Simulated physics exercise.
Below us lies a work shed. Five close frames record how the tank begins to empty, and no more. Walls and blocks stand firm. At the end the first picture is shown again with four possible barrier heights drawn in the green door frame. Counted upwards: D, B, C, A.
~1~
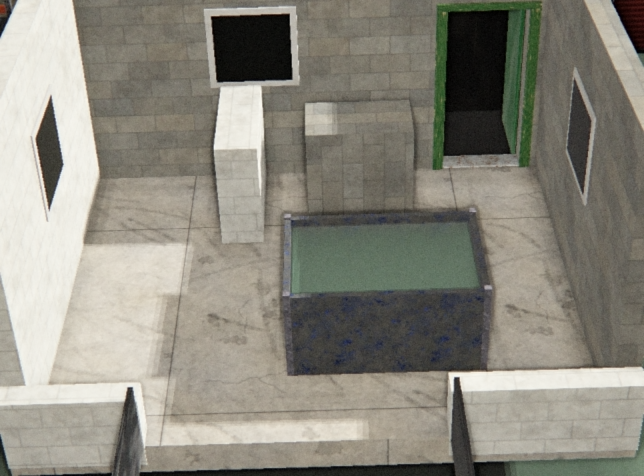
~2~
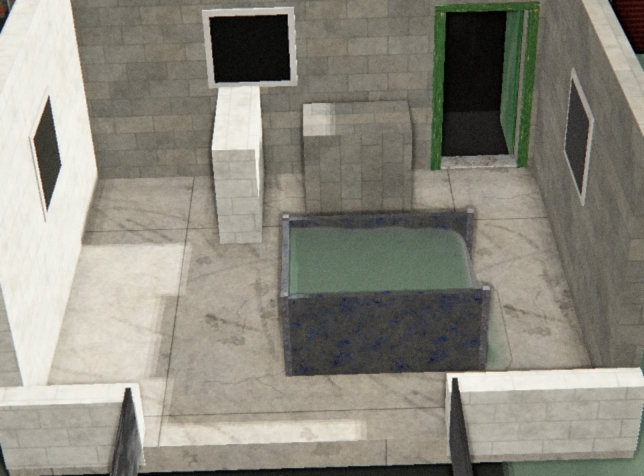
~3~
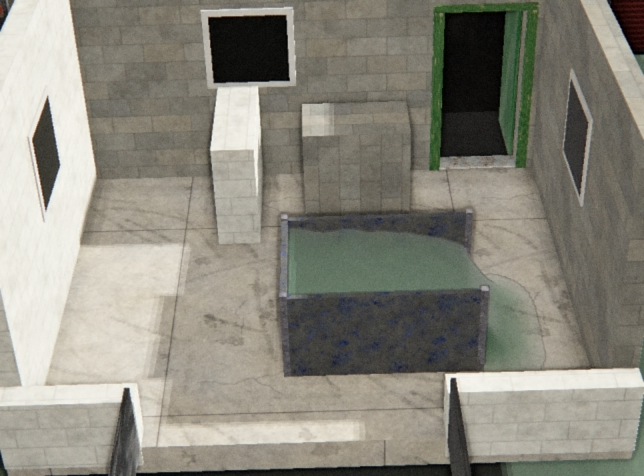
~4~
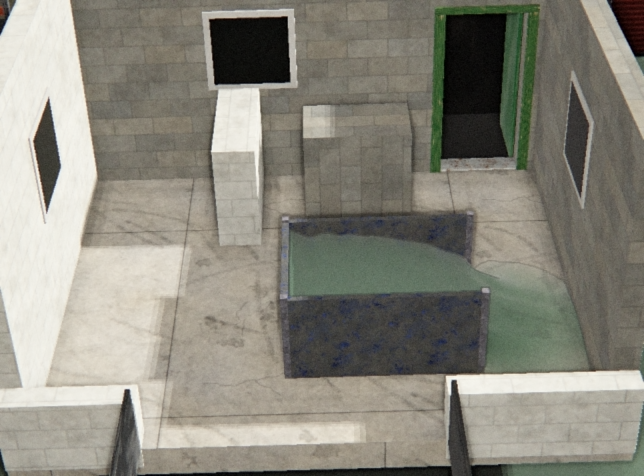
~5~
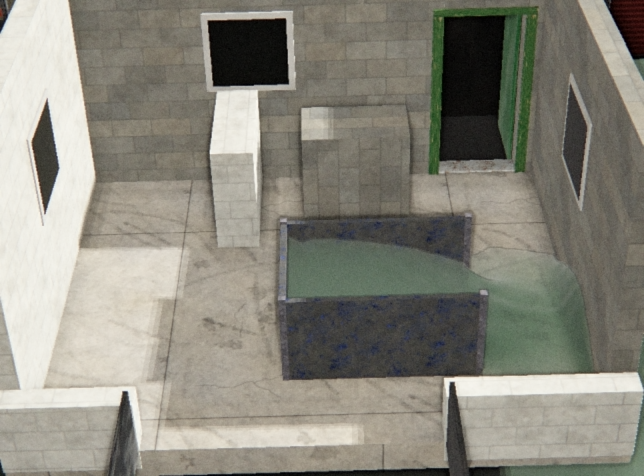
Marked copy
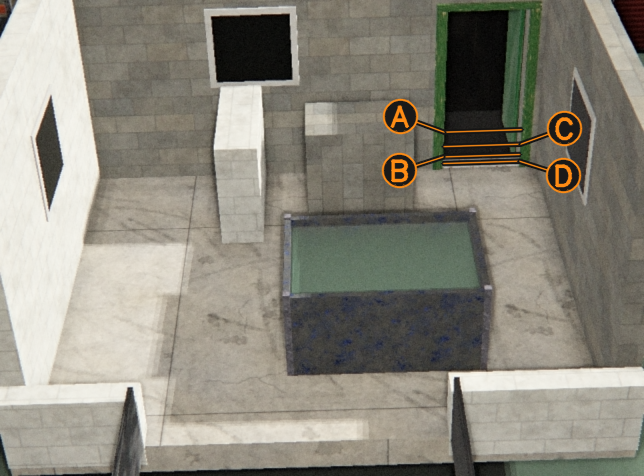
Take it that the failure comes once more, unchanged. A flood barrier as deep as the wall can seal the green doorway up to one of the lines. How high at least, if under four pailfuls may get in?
The limit is C.
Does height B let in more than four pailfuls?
Yes, it does.
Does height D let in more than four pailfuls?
Yes, it does.
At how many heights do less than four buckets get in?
Two of the four.
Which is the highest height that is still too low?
It is B.
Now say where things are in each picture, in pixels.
The first picture shows water in the tank at rest, its middle at (383, 259); foot of the green doorway at (481, 167); open gate at (294, 373).
In the second picture, 2 % of the ground under water, visible out to (496, 347).
In the third picture, 5 % of the ground under water, visible out to (507, 288).
In the fourth picture, 10 % of the ground under water, visible out to (557, 282).
In the fifth picture, 14 % of the ground under water, visible out to (553, 257).
In orange, A at (482, 130); B at (481, 155); C at (482, 145); D at (481, 162); from the bottom up D, B, C, A.
With A, nothing gets over.
With B, about 14 bucketfuls get in.
With C, a bucket or two gets in.
With D, dozens of bucketfuls pour in.
